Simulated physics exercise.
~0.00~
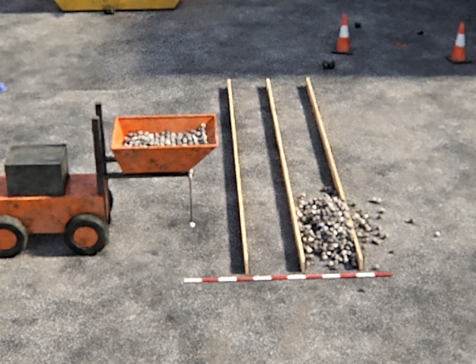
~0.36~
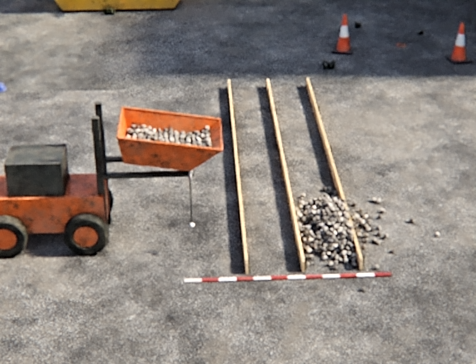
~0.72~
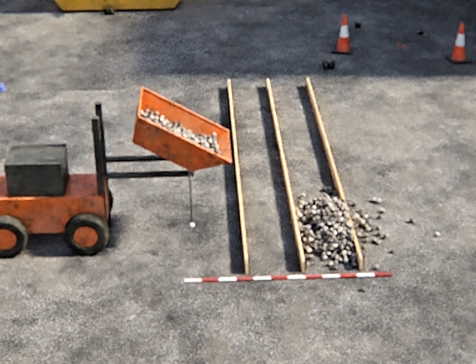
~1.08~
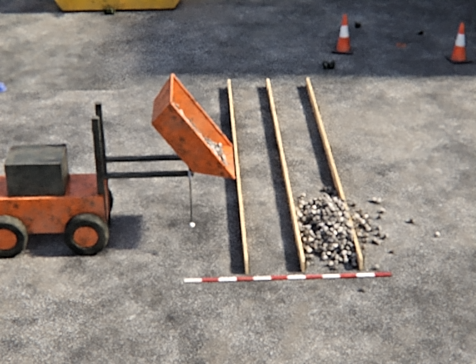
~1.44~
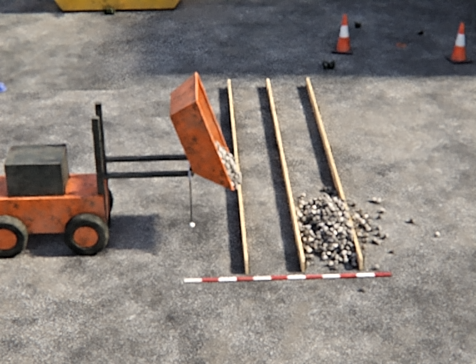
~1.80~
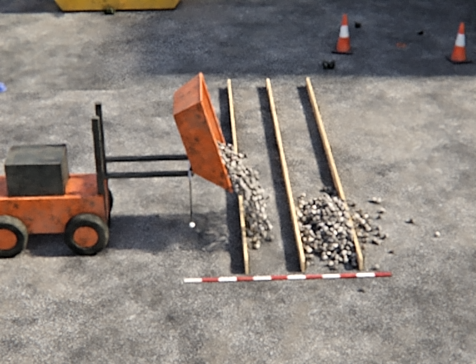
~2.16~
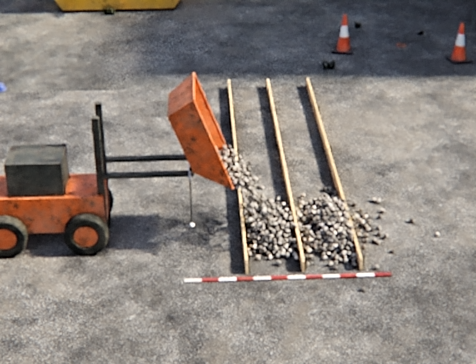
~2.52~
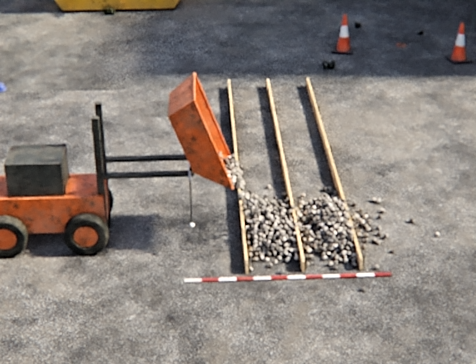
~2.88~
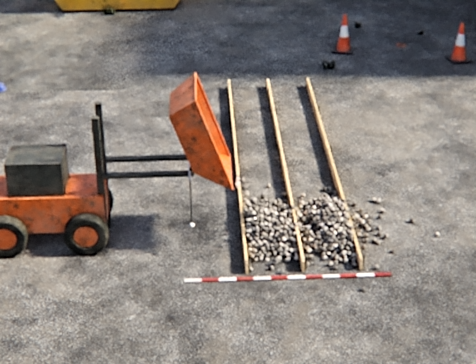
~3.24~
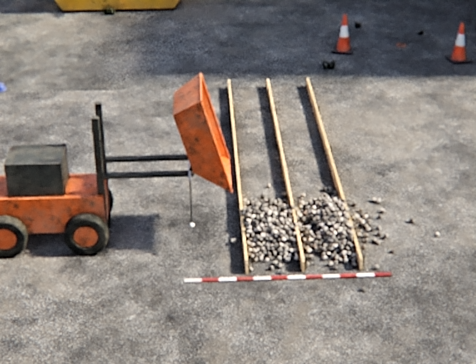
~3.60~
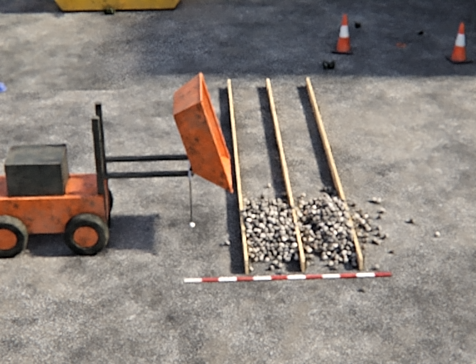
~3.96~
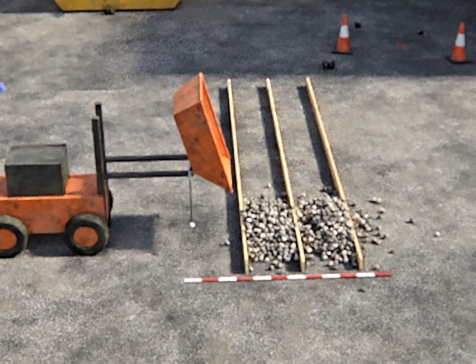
On a paved yard, an orange forklift's skip tips right, emptying stones into the near bay.
